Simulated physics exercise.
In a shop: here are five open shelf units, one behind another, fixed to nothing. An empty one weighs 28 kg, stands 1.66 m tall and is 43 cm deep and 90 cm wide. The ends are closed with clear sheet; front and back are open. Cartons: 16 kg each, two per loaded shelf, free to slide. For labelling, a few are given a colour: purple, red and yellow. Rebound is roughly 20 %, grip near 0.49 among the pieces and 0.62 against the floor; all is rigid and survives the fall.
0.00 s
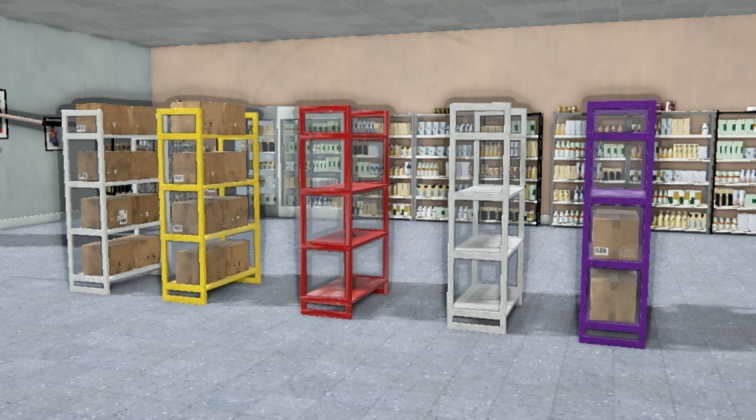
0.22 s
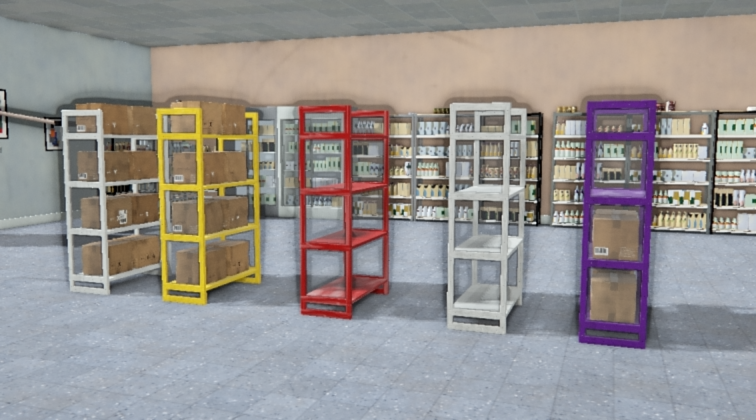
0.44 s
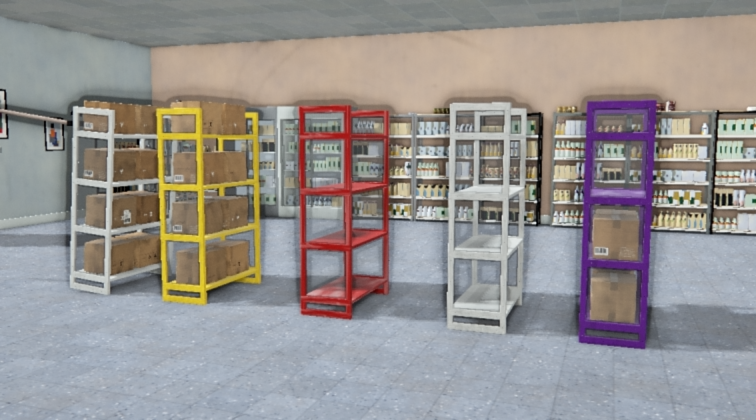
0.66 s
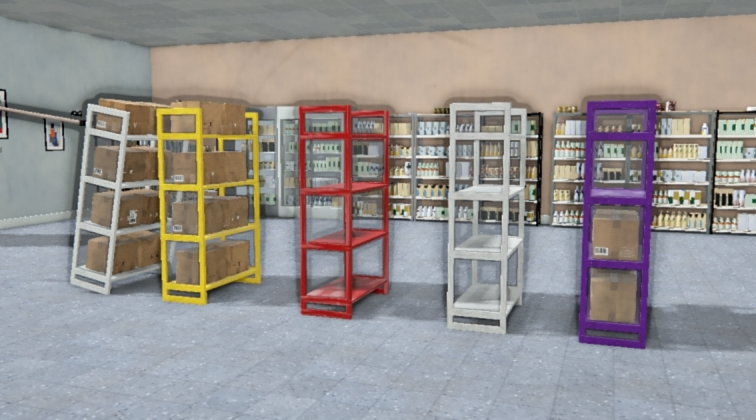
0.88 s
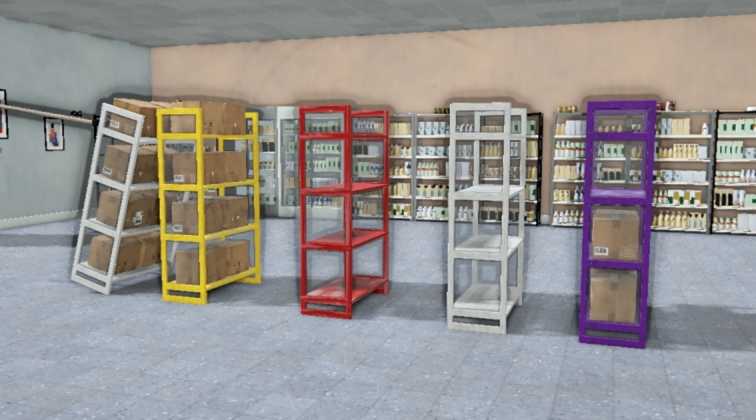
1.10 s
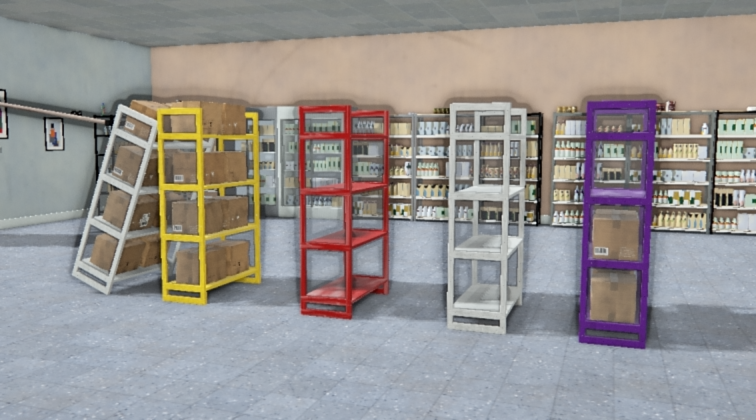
A white shelf loaded with boxes, at the far left of a row of five, stood upright at first, then tilted steadily right toward the yellow one while the other four stayed still.
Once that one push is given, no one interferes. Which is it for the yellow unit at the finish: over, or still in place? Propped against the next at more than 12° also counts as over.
Still in place.
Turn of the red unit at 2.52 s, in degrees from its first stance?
0°.
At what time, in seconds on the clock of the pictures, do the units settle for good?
About 3.0 s.
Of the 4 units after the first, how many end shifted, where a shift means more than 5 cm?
By my tally, the number that shifted is 0.
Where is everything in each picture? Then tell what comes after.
In the first frame (each place is the centre of the face we see best), pole end (44, 123) 16 cm from the first unit; yellow unit (233, 203); red unit (325, 213); purple unit (616, 226); the others all in place.
Pole end (56, 123) 20 mm from the first unit; yellow unit (233, 203), in the second frame.
Pole end (68, 123) pushing; yellow unit (233, 203); the others all in place, in the third frame.
Pole end (81, 123) pushing; yellow unit (233, 203); the others all in place, in the fourth frame.
Pole end (94, 123) pushing; yellow unit (233, 203); the others all in place, in the fifth frame.
Pole end (106, 123) pushing; yellow unit (233, 203); red unit (325, 213); purple unit (616, 226); the others all in place, in the sixth frame.
By 1.16 s, 0 cartons spilt or dropped; none of the 4 other units over; yellow unit unmoved.
By 2.52 s, 1 cartons spilt or dropped; none of the 4 other units over; yellow unit unmoved.
When it is over (3.1 s), 1 cartons spilt or dropped; none of the 4 other units over; yellow unit unmoved; red unit unmoved; purple unit unmoved. Four left standing. In pixels of the last frame, middles, yellow unit near (214, 202), red unit near (347, 208).
